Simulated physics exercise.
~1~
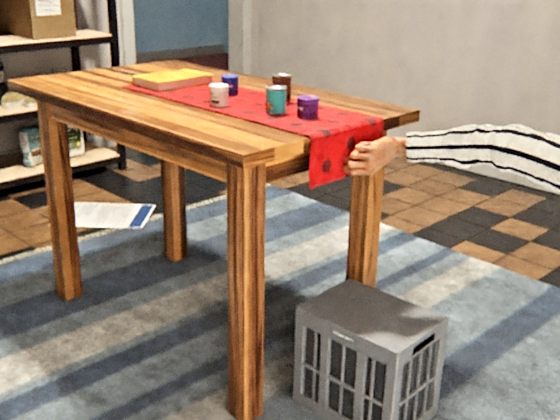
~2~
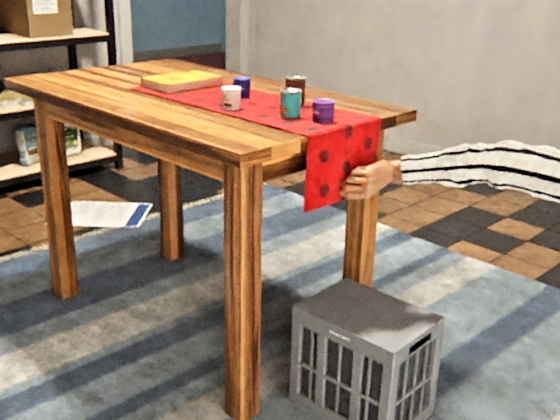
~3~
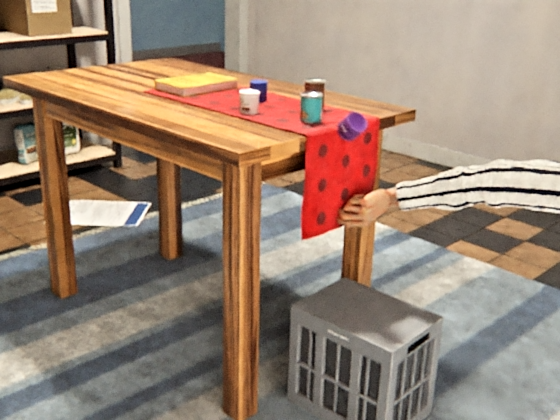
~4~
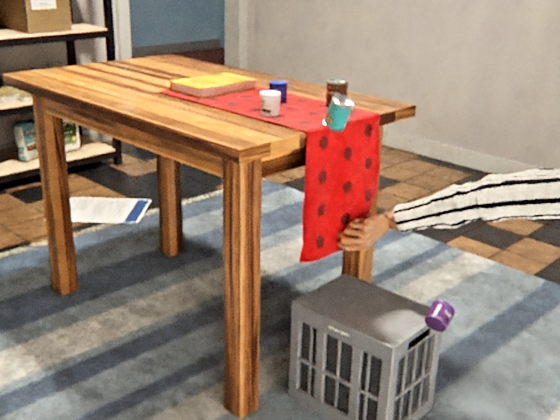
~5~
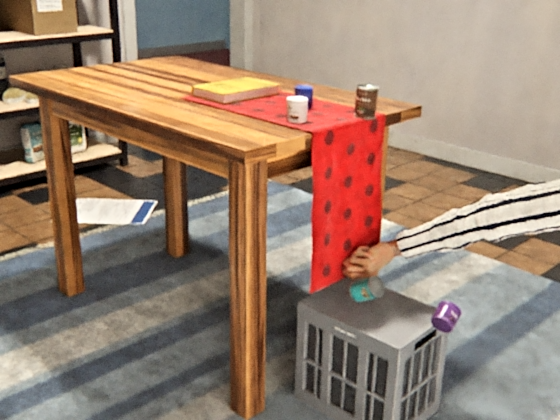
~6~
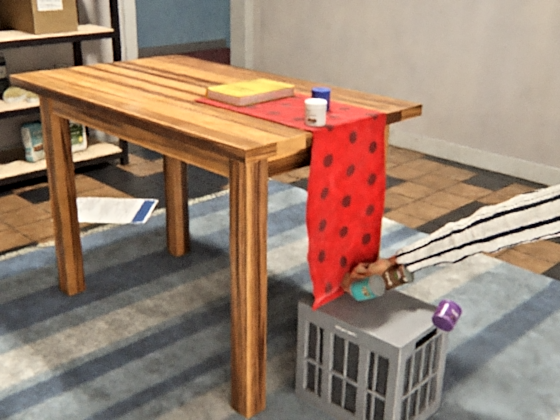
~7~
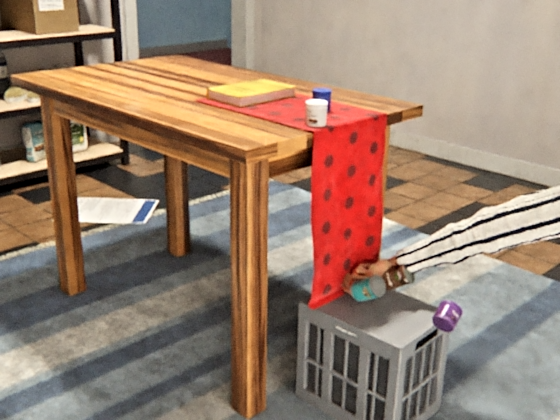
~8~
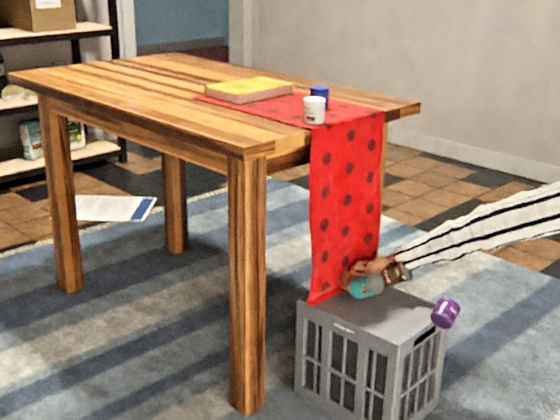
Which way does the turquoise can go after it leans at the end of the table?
It moves down, dropping from the end of the table to the grey crate below.
